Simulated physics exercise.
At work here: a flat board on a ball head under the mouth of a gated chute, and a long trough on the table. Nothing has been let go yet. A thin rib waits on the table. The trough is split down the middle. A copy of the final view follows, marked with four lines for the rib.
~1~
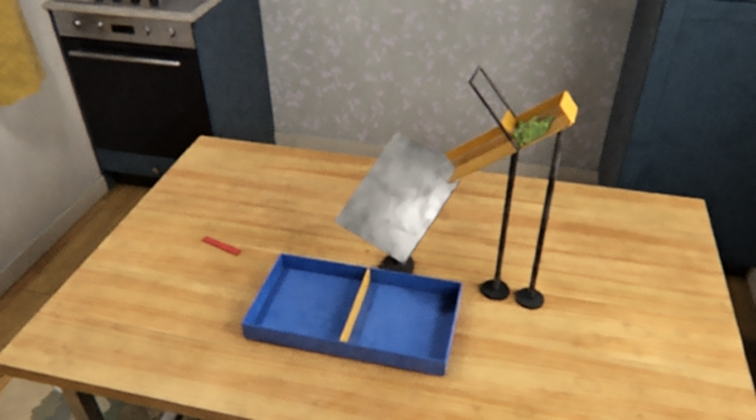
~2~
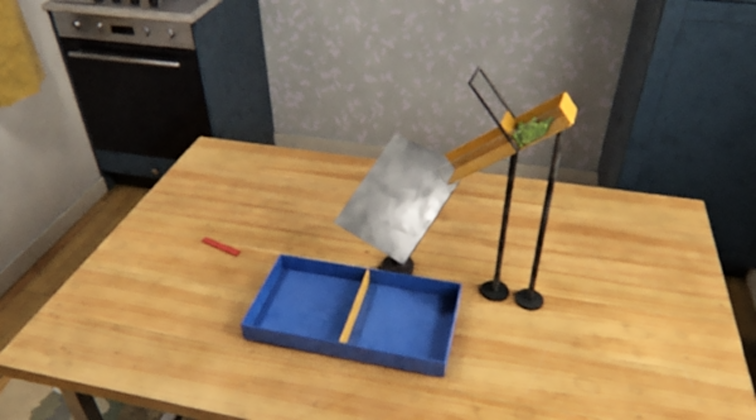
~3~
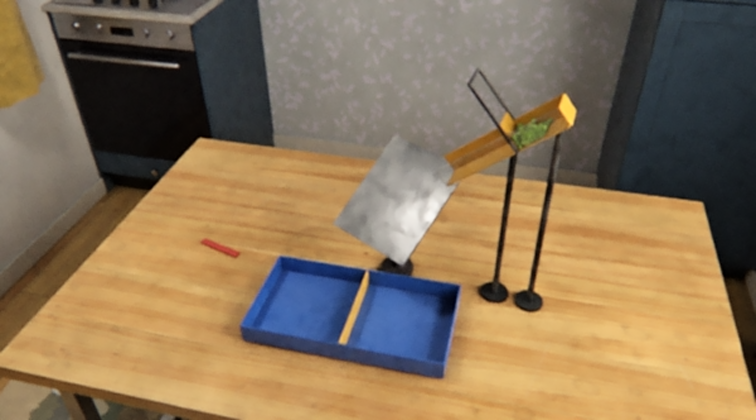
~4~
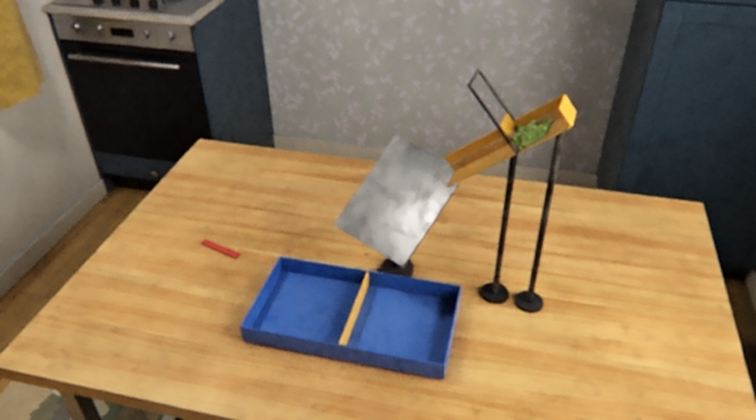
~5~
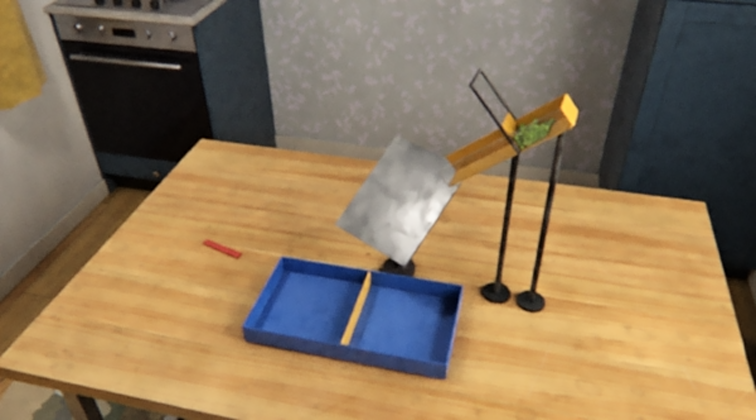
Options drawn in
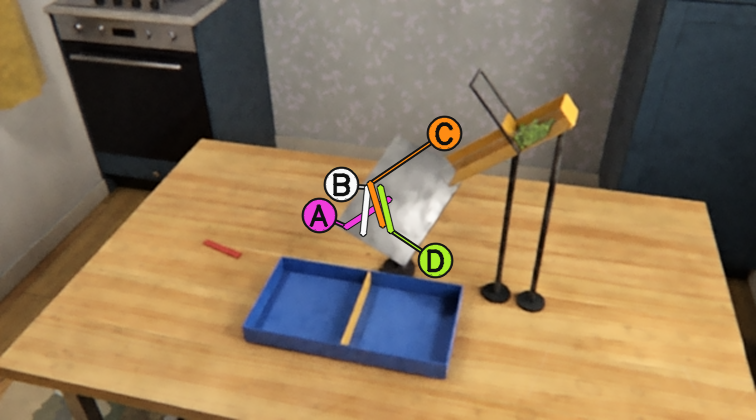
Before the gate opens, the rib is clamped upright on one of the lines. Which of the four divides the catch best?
Best: C.
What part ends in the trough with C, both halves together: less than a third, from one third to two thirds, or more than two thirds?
More than two thirds.
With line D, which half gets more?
Right.
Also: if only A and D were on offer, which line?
Here it is line D.
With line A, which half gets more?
More lands on the left.
On the marked copy, line A from (388, 199) to (346, 226); line B from (367, 187) to (363, 233); line C from (370, 183) to (382, 224); line D from (380, 187) to (390, 230).
Choosing A, of what is caught, all but a few in the left half, only a few in the right.
Choosing B, of what is caught, the bulk in the left half, a small share in the right.
Choosing C, of what is caught, close to half in the left half, close to half in the right.
Choosing D, of what is caught, a small share in the left half, the bulk in the right.
